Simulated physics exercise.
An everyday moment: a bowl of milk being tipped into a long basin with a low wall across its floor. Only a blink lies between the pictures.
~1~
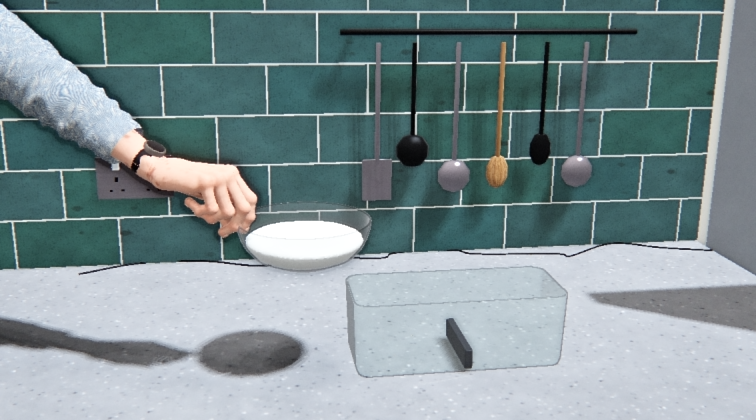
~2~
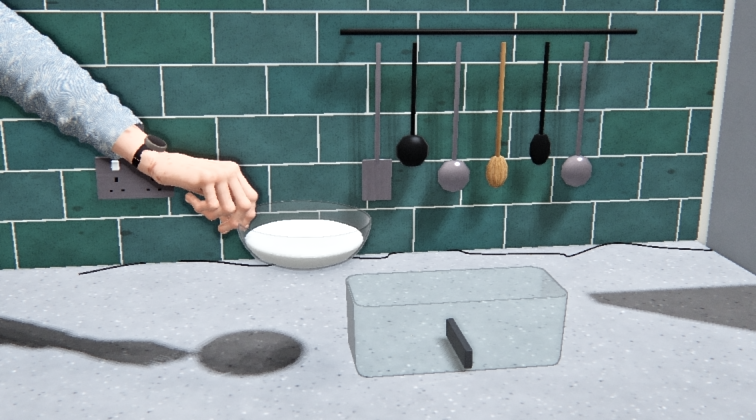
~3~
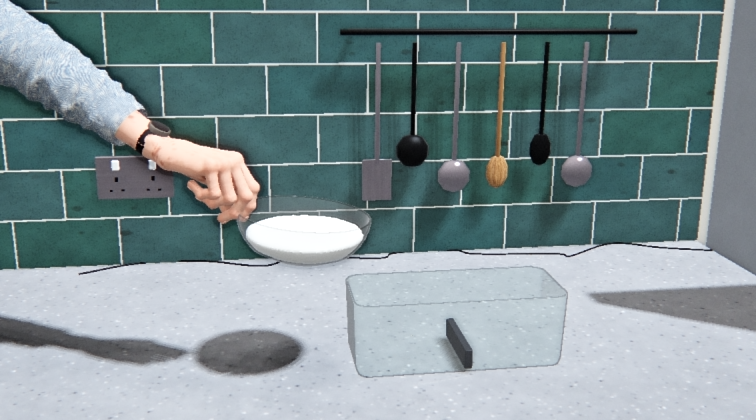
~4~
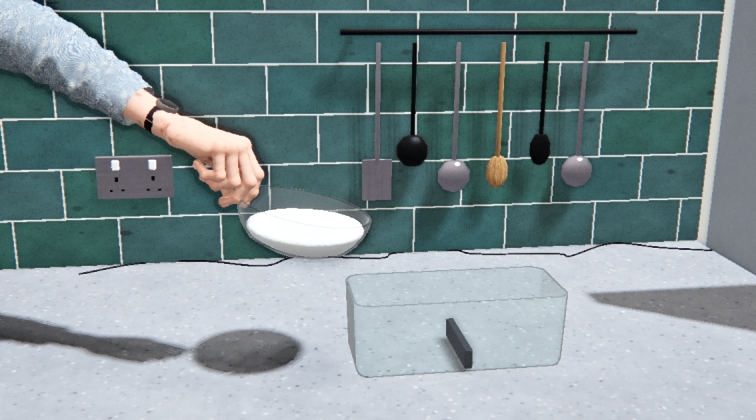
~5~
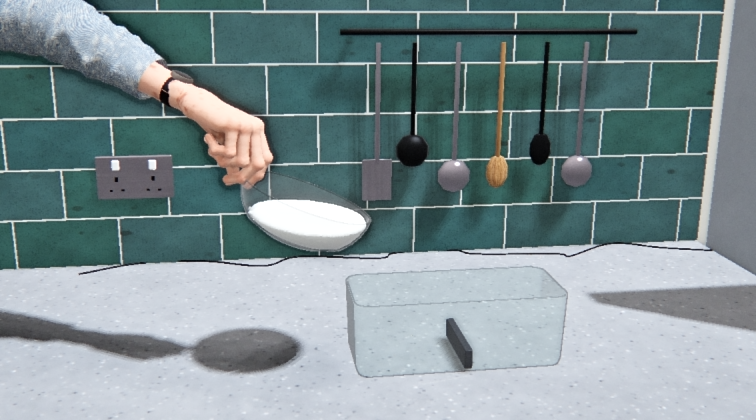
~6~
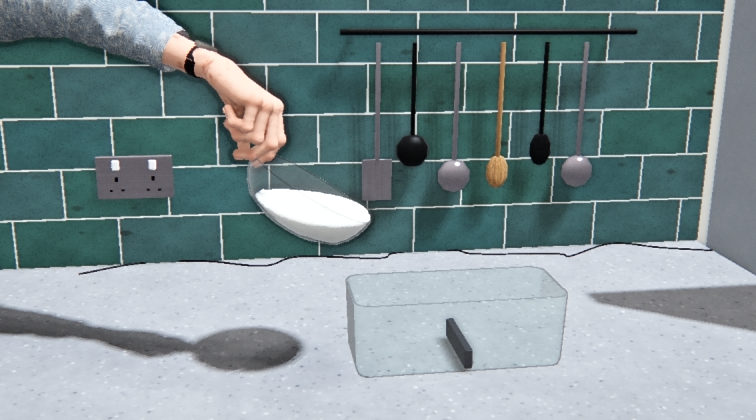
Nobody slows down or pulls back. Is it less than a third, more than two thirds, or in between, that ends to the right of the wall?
The share right of the wall is less than a third.
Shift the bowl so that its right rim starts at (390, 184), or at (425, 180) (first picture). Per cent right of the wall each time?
About 60 and 65 per cent.
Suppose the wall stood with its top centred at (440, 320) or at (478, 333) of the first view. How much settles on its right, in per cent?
In turn 55 and 20 in a hundred.
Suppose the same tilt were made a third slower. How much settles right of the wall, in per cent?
Close to 15 per cent.
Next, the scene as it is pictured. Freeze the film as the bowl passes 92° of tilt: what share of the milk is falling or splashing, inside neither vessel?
Near 60 %.
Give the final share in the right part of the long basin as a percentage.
Close to 25 per cent.
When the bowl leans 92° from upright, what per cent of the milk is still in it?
It comes to 10 per cent or so.
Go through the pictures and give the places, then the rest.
Tilt 0°; pouring edge (370, 218); surface from (245, 239) to (362, 234); the long basin's rim runs from (350, 292) to (555, 282); the wall's top is at (459, 335), in the first picture.
Tilt 1°; pouring edge (370, 218); surface from (244, 237) to (363, 233), in the second picture.
Tilt 6°; pouring edge (370, 219); surface from (245, 231) to (363, 230), in the third picture.
Tilt 12°; pouring edge (369, 219); surface from (245, 222) to (363, 224), in the fourth picture.
Tilt 21°; pouring edge (369, 219); surface from (248, 209) to (366, 218), in the fifth picture.
Tilt 32°; pouring edge (369, 219); surface from (255, 195) to (362, 209); 1 per cent is over the edge, in the sixth picture.
A moment on, the bowl is tipped on its side and 10 per cent is still to pour, 28 is left of the wall and 0 right of it.
Next, the bowl is tipped right over and 0 per cent is still to pour, 76 is left of the wall and 19 right of it.
Then the bowl is tipped right over and 0 per cent is still to pour, 72 is left of the wall and 22 right of it.
Later the bowl is tipped right over and 0 per cent is still to pour, 68 is left of the wall and 26 right of it.
At rest 68 per cent lies left of the wall, 26 right of it and 6 outside.
